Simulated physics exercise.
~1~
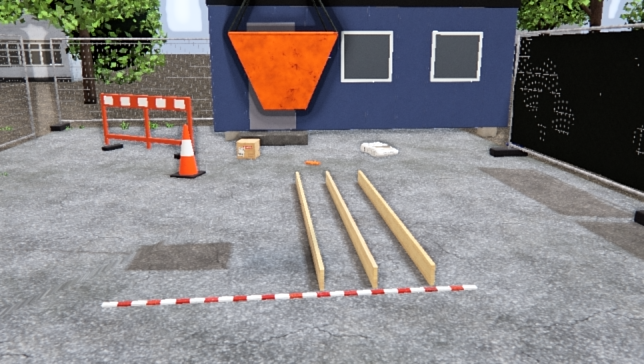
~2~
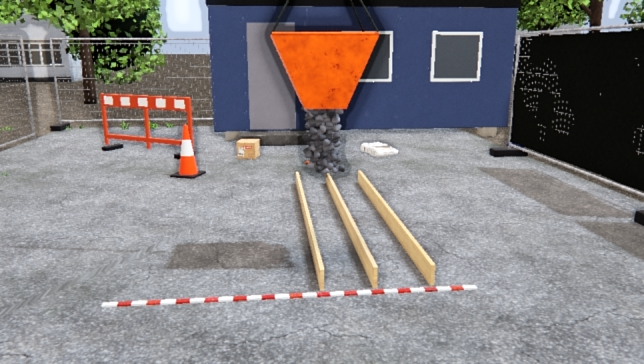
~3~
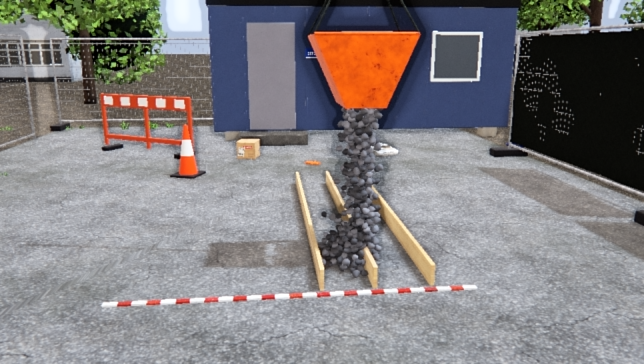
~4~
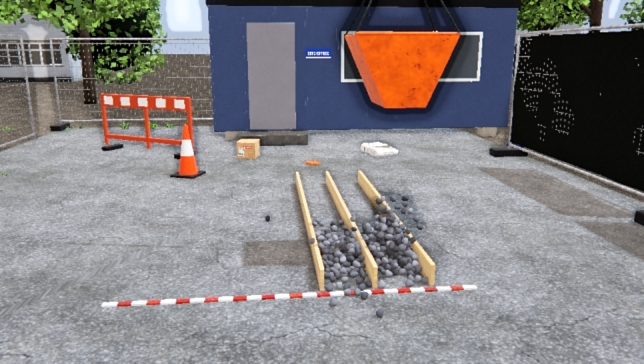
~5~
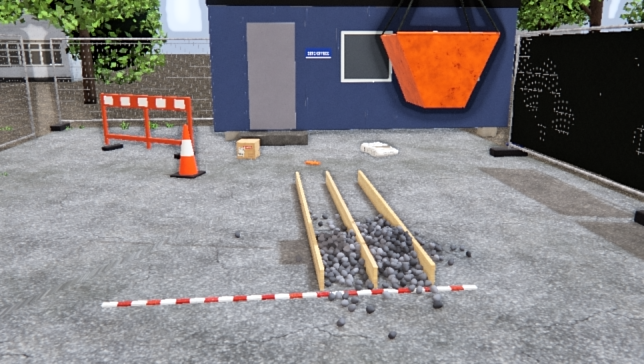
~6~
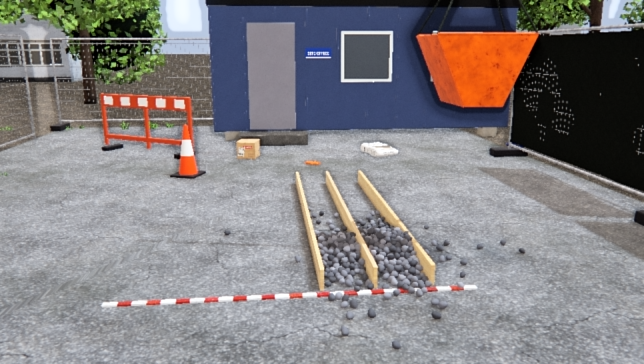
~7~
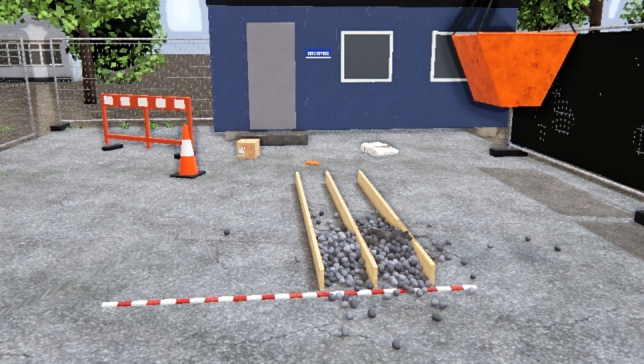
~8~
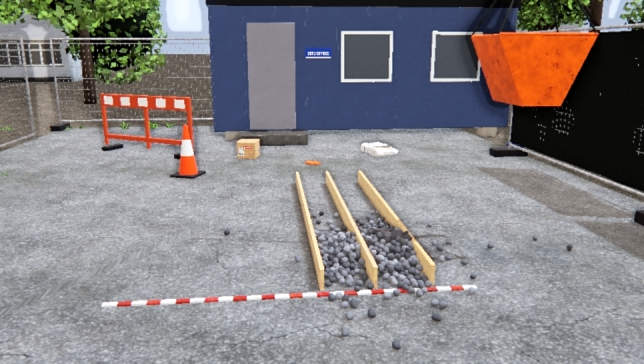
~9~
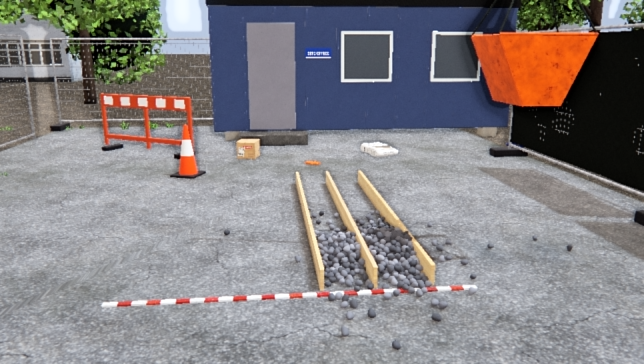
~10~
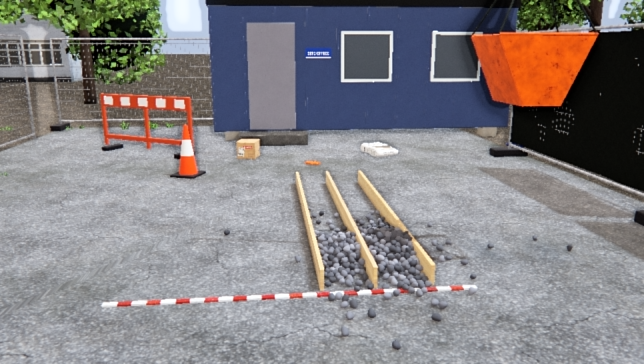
In this clip, an orange skip hanging from a crane moves right across a paved yard, dropping dark round stones onto three wooden planks. The stones settle in both bays, more in the right one, with a few scattered outside, and the empty skip stops at the right.
